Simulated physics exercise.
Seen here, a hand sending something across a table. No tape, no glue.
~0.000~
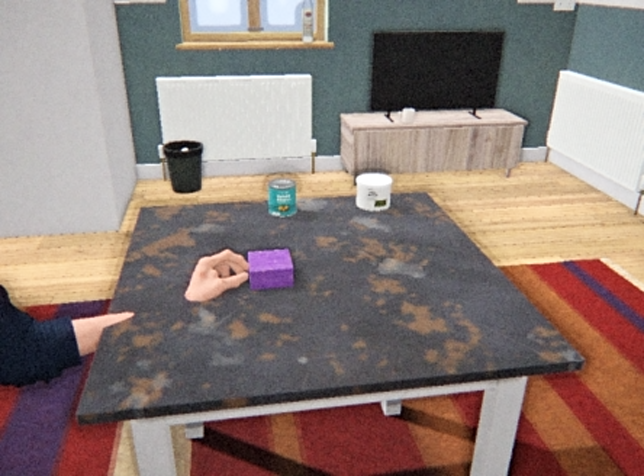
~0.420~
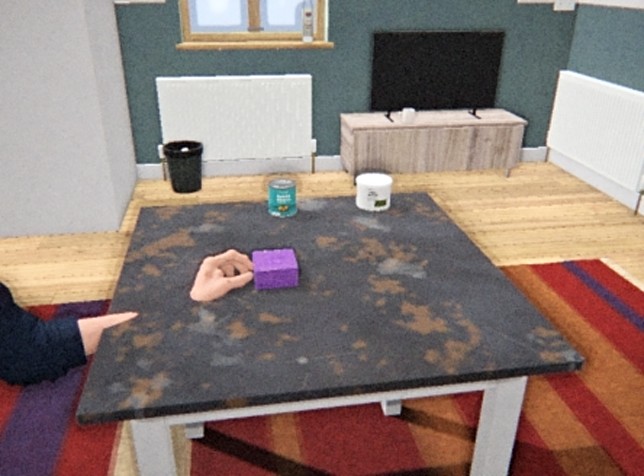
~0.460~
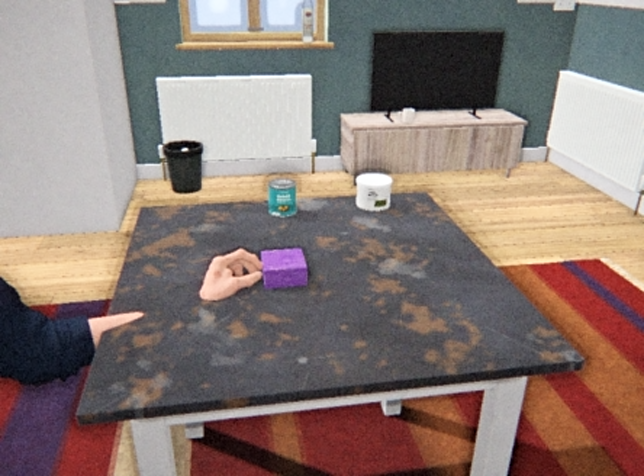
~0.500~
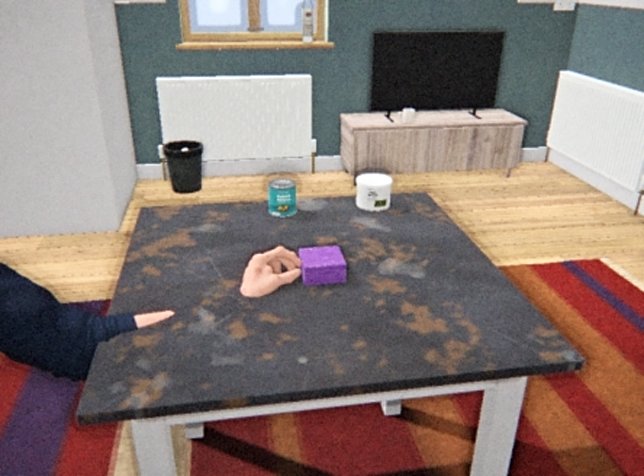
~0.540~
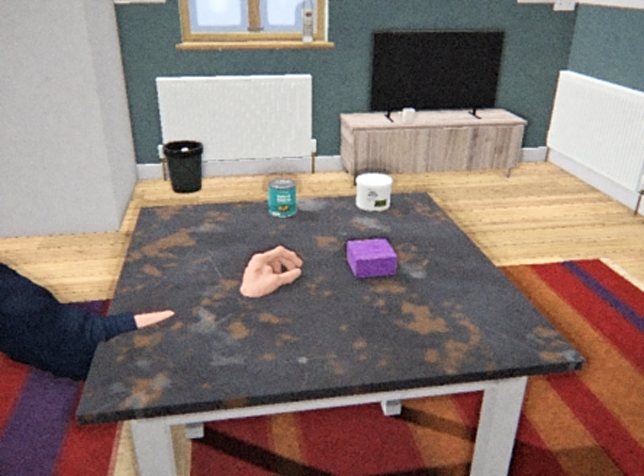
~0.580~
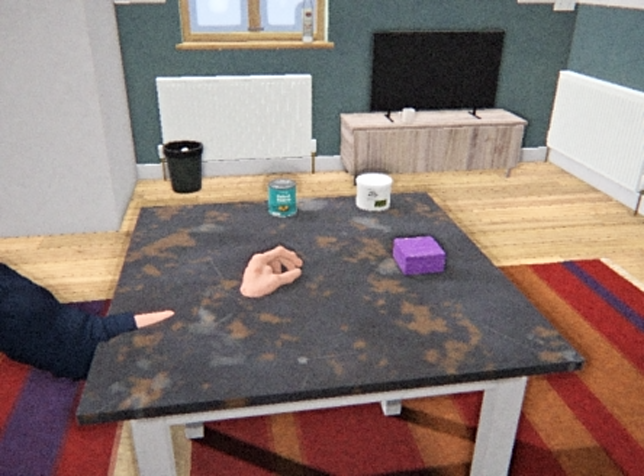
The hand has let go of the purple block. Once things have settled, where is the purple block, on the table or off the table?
The purple block goes over the edge.
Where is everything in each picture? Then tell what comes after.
In the first picture, under the hand; purple block (270, 269).
In the second picture, under the hand; purple block (275, 269).
In the third picture, under the hand; purple block (284, 268).
In the fourth picture, purple block (322, 265).
In the fifth picture, purple block (371, 258) displaced about its own width.
In the sixth picture, purple block (418, 255) displaced well along.
Around 0.68 s, purple block now off the table.
Around 0.88 s, things are still on the move.
Around 0.98 s, as before.
Finally (1.3 s), off the table, purple block.
